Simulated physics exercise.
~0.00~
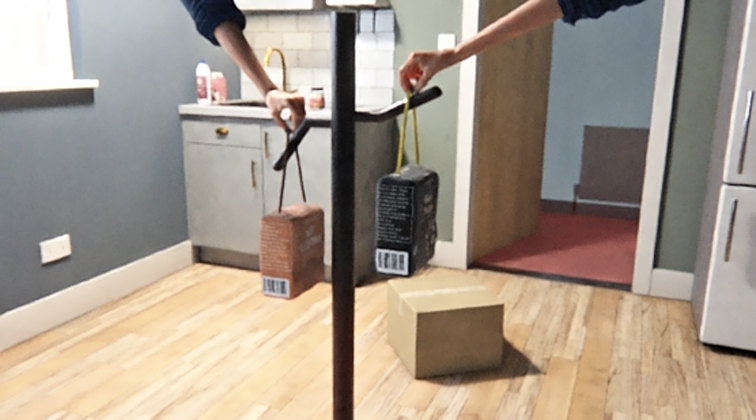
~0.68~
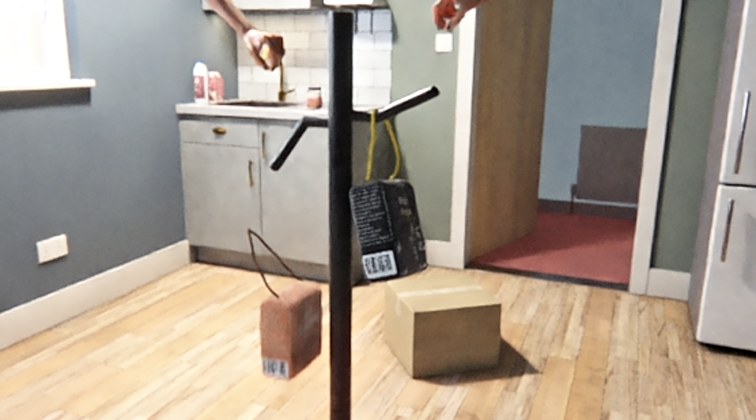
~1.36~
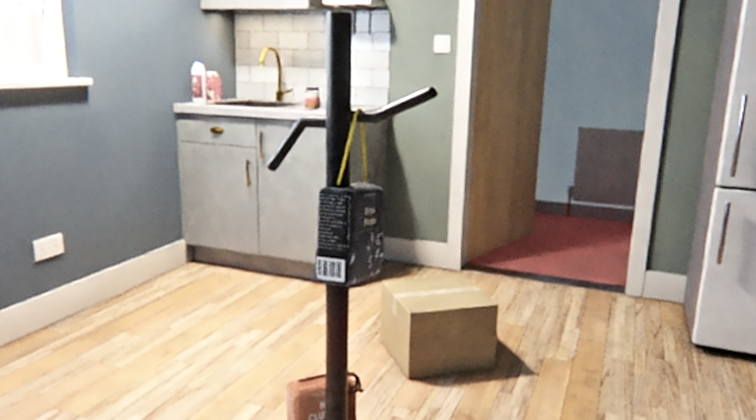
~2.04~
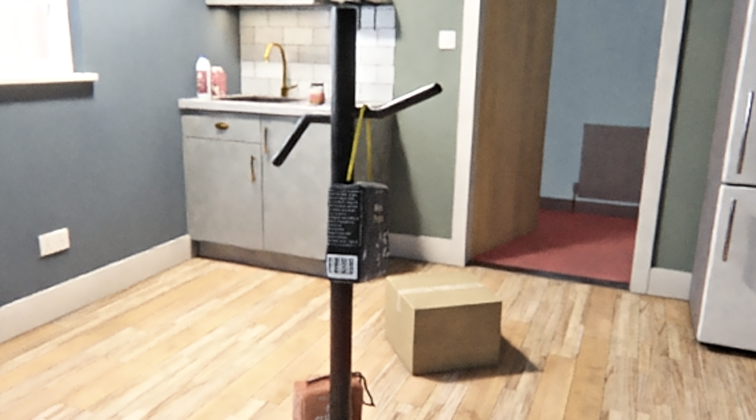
An orange sack and a black sack, each held by a cord loop, are set by two hands onto the pegs of a dark post, orange on the left and black on the right. The slightly swaying view looks across a kitchen with a wooden floor, grey cabinets, a cardboard box and an open doorway. As the hands let go and draw back, the orange sack drops off its downward-slanting peg. The black sack slides left along its upward-slanting peg, tilting, and comes to hang against the post. The orange sack ends on the floor at the post's foot, while the black one stays hanging.
